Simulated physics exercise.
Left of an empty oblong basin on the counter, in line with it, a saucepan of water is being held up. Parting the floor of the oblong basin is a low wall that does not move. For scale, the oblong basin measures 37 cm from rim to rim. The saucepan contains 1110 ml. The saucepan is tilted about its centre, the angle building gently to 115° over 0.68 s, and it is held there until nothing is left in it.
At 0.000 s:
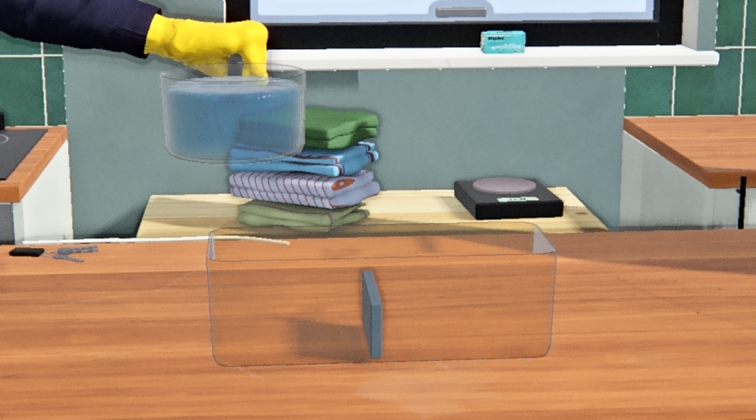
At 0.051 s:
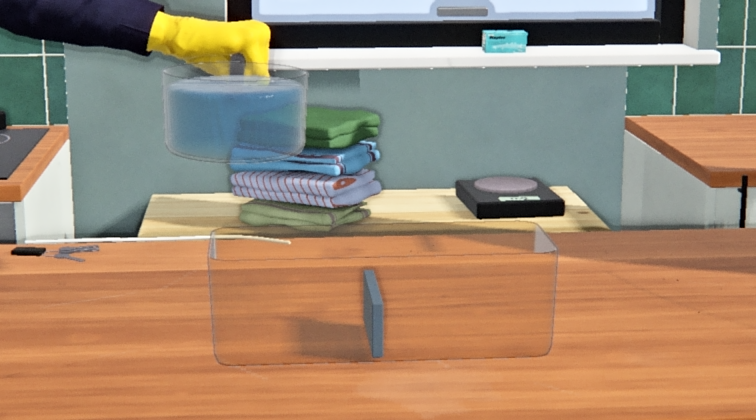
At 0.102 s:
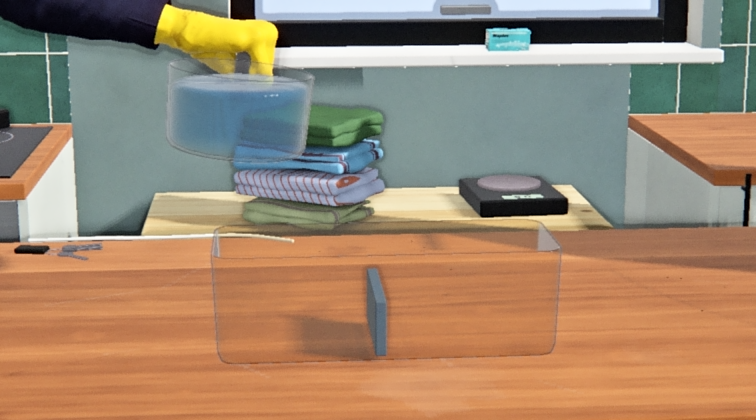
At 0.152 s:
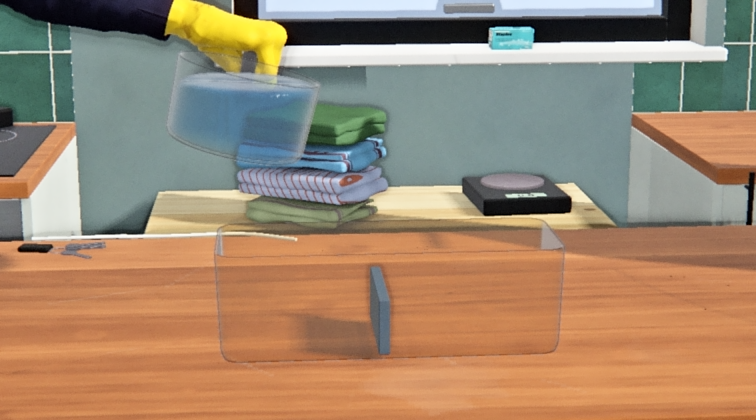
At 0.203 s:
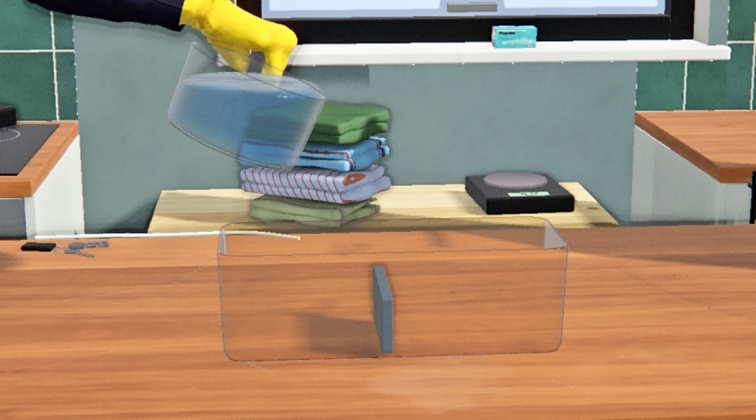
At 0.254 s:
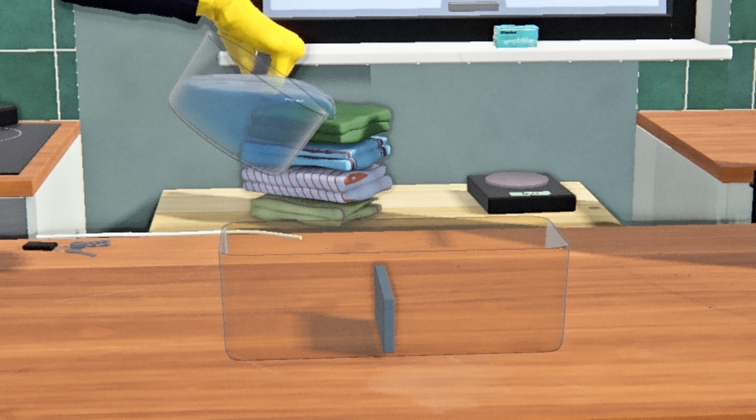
A yellow-gloved hand on a dark-sleeved arm holds a clear container of blue water at upper left, seen from the front across a kitchen's wooden counter. An empty transparent oblong basin with a low blue-grey wall inside sits in front of folded green, blue and lilac cloths and a black scale. The hand tips the container gradually rightward, the water slanting inside, while the view drifts very slightly.
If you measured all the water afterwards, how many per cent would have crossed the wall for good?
Around 30 per cent would have crossed.
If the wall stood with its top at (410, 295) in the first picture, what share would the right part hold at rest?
Around 15 %, I'd say.
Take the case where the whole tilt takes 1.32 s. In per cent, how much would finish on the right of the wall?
50 per cent.
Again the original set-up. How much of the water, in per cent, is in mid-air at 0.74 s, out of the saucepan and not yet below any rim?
Near 10 in a hundred.
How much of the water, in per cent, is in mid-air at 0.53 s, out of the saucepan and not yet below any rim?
Some 40 per cent, I reckon.
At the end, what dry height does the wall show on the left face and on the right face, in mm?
Left roughly 28 mm; right roughly 46 mm.
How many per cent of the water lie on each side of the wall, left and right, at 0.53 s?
Left roughly 16 per cent, right roughly 22.
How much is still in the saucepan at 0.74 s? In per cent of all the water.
I'd say some 3 per cent remains.
Then, 0.53 s in, the tilt is 102° and 24 per cent is still to pour, 15 is left of the wall and 22 right of it.
Then, 0.74 s in, the tilt is 115° and 3 per cent is still to pour, 59 is left of the wall and 28 right of it.
Then, 0.95 s in, the tilt is 115° and 0 per cent is still to pour, 59 is left of the wall and 29 right of it.
Then, 1.18 s in, the tilt is 115° and 0 per cent is still to pour, 63 is left of the wall and 30 right of it.
Finally, 63 per cent lies left of the wall, 30 right of it and 7 outside.
